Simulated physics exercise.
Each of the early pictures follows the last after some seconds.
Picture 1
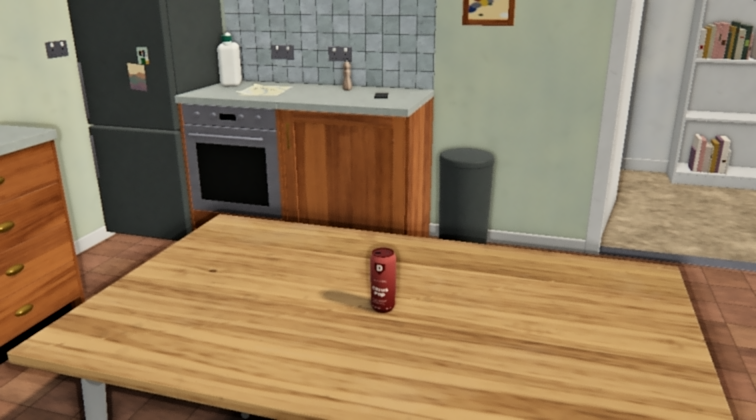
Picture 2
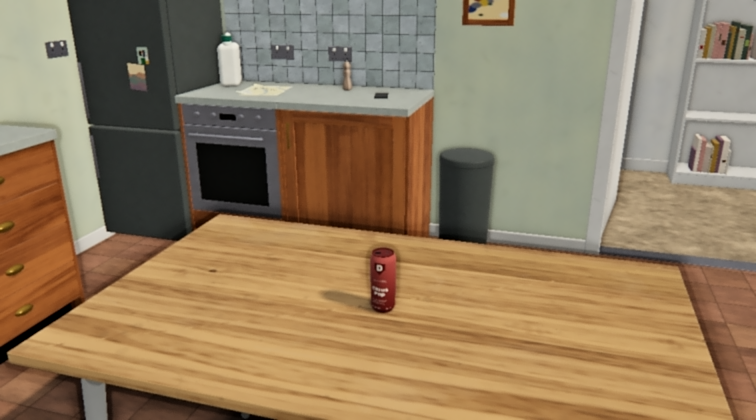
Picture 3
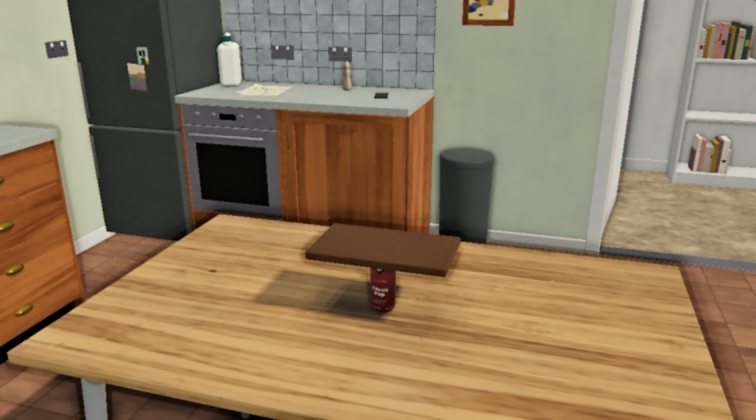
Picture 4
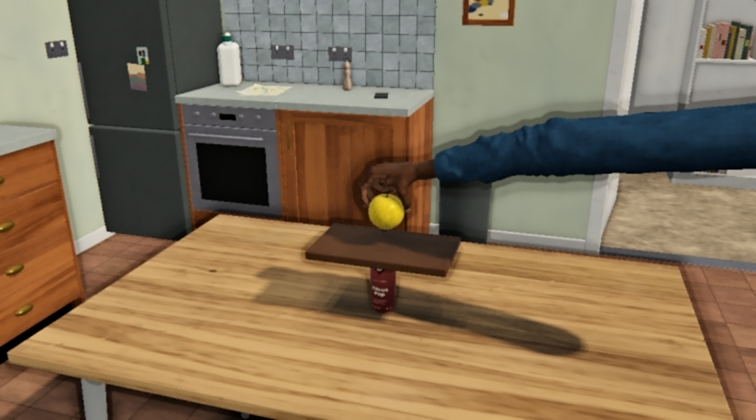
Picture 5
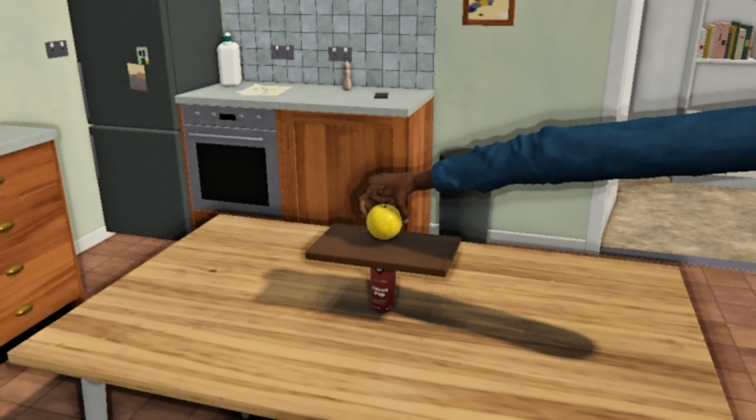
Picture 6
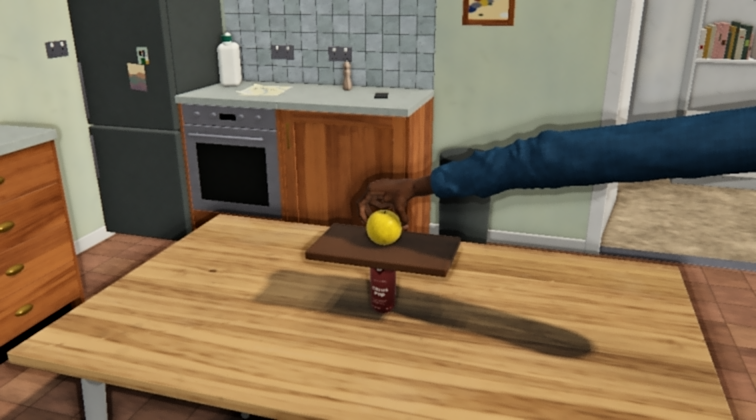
A brown lid appeared flat on top of the red can standing on the wooden table, and then a hand in a blue sleeve lowered a yellow apple onto it, still holding on.
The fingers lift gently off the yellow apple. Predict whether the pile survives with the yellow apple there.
The stack stays put.
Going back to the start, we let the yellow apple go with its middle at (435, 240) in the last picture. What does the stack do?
Well, it crumbles then.
Then, 0.40 s later than the last frame, all is still.
Then, 1.10 s later than the last frame, yellow apple resting near (384, 228).
When it is over, all 3 as before. End places, in pixels of the last picture, yellow apple near (384, 228). The stack holds.
